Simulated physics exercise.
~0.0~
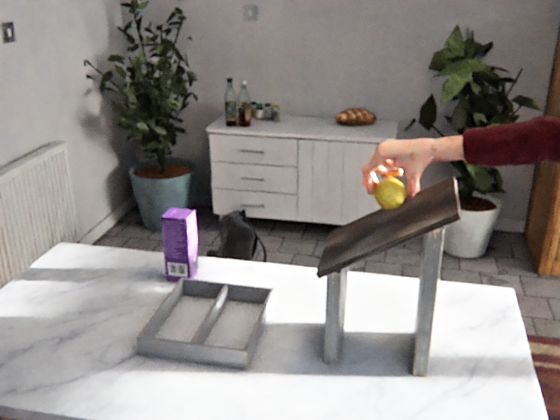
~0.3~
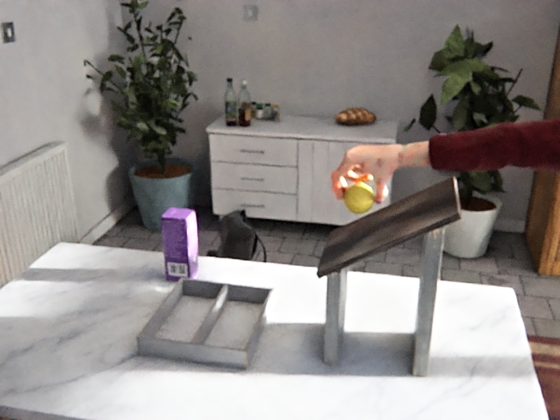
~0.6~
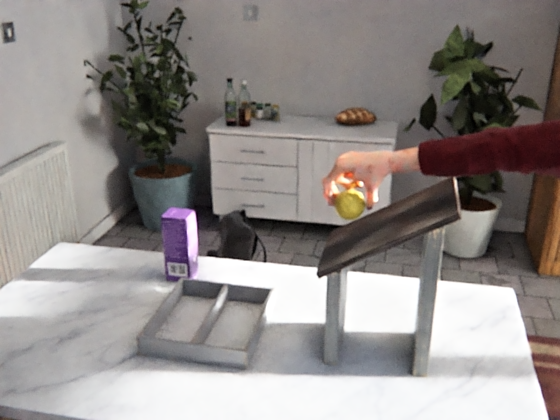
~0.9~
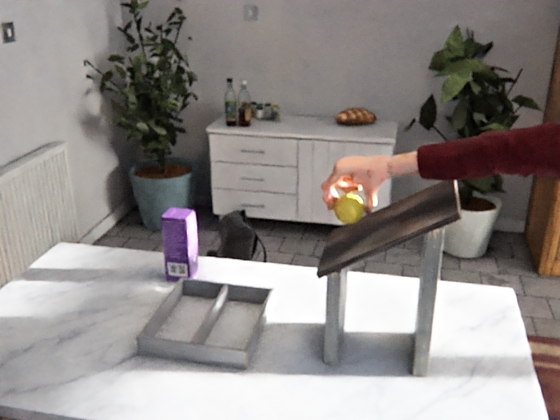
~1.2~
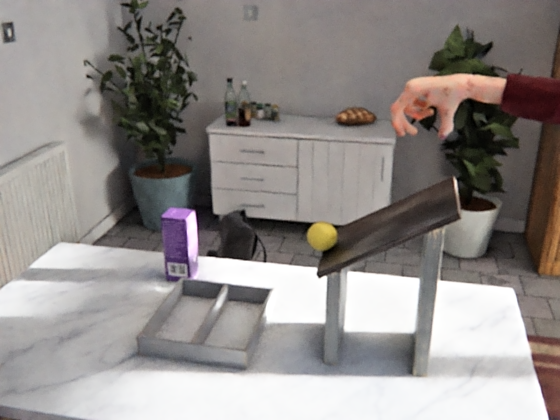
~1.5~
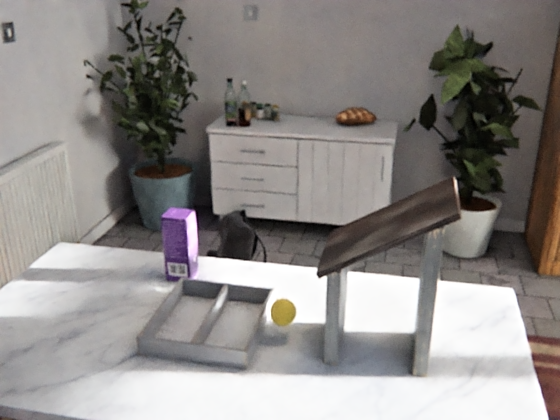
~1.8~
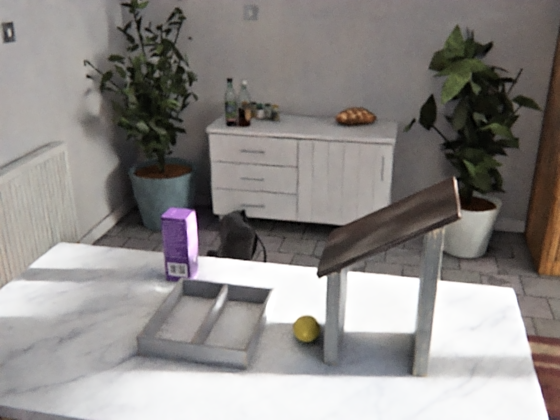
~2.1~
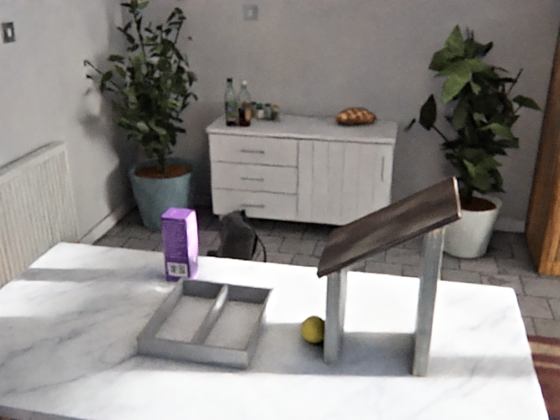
On a marble table, a hand releases a yellow lemon that rolls down a sloping board, drops short of the tray and settles beside the board's support.
